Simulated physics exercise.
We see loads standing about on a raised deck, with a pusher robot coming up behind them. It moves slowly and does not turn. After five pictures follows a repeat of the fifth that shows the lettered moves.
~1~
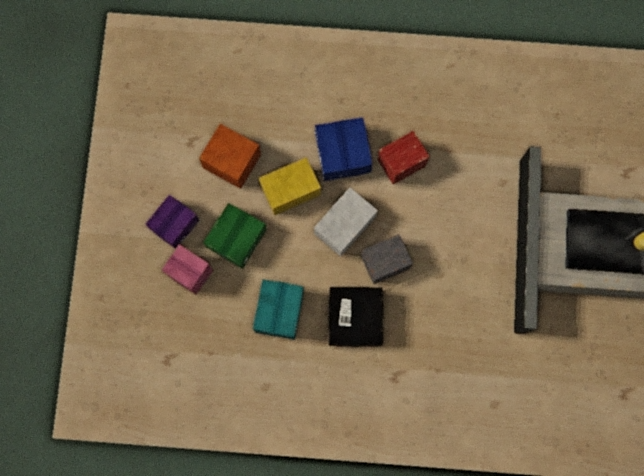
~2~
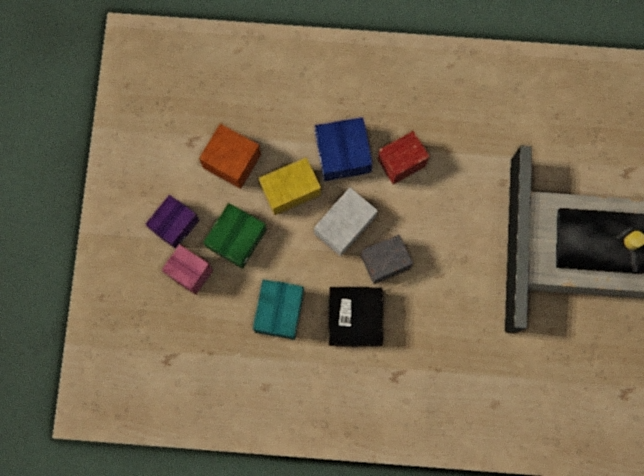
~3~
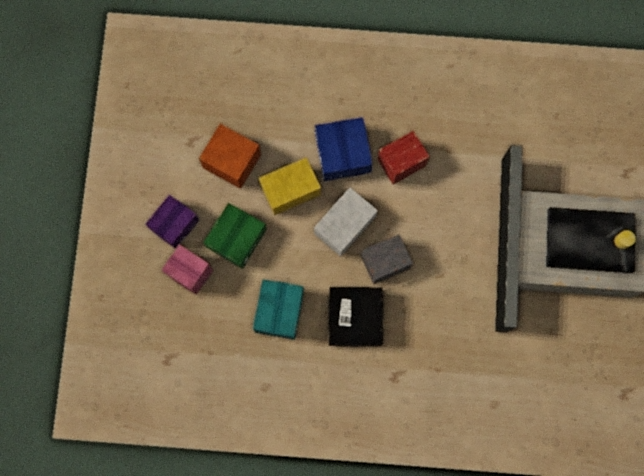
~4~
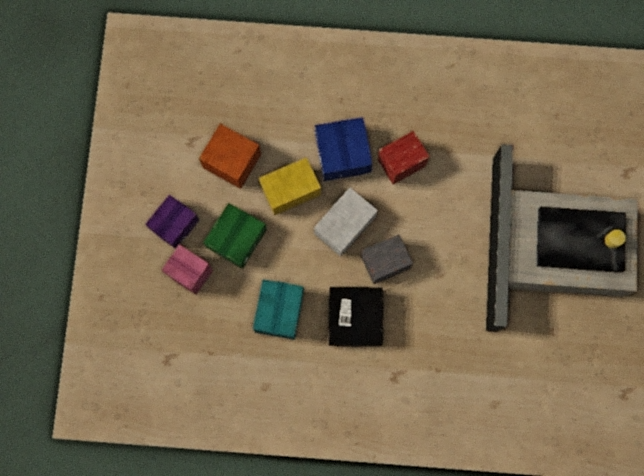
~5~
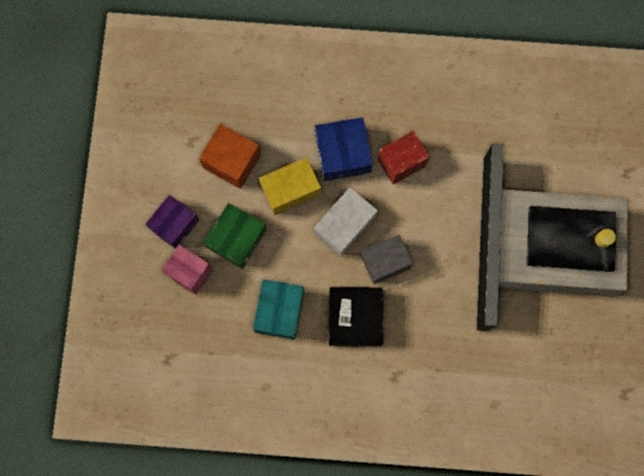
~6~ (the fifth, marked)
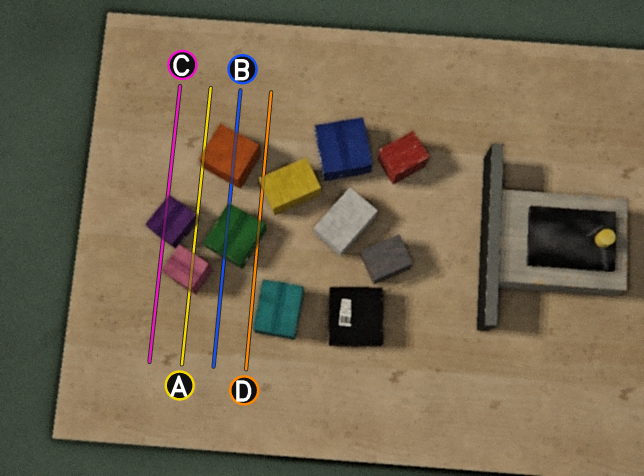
On a wooden deck, a grey pusher robot slides slowly left toward scattered colourful boxes.
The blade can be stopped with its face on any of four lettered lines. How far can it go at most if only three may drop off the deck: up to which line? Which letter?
Line C.
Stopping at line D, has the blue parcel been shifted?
Yes.
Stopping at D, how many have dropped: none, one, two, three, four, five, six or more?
By then, none.
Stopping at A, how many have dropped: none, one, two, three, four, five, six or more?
The count is none.
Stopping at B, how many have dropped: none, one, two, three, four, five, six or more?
By then, none.
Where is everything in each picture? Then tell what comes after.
In the first frame, orange crate (230, 156); white crate (345, 222); turquoise box (279, 310).
In the second frame, robot (594, 240); pink box (188, 270).
In the third frame, robot (584, 239); yellow crate (290, 186).
In the fourth frame, robot (575, 239); green box (236, 236).
In the fifth frame, robot (565, 238); red crate (403, 158); purple box (173, 223); orange crate (230, 156).
On the marked copy, A at (197, 222); B at (227, 224); C at (165, 220); D at (259, 227).
Taking C. A third of the way, robot (445, 229); blue parcel (300, 133); red crate (353, 141).
Two thirds of the way, robot (326, 220); purple box (137, 213); pink box (135, 268).
When it is over, robot (233, 214); pink box over the edge; purple box (86, 189); one fallen.
As for the rest, A is within the limit but short; B is within the limit but short; D is within the limit but short.
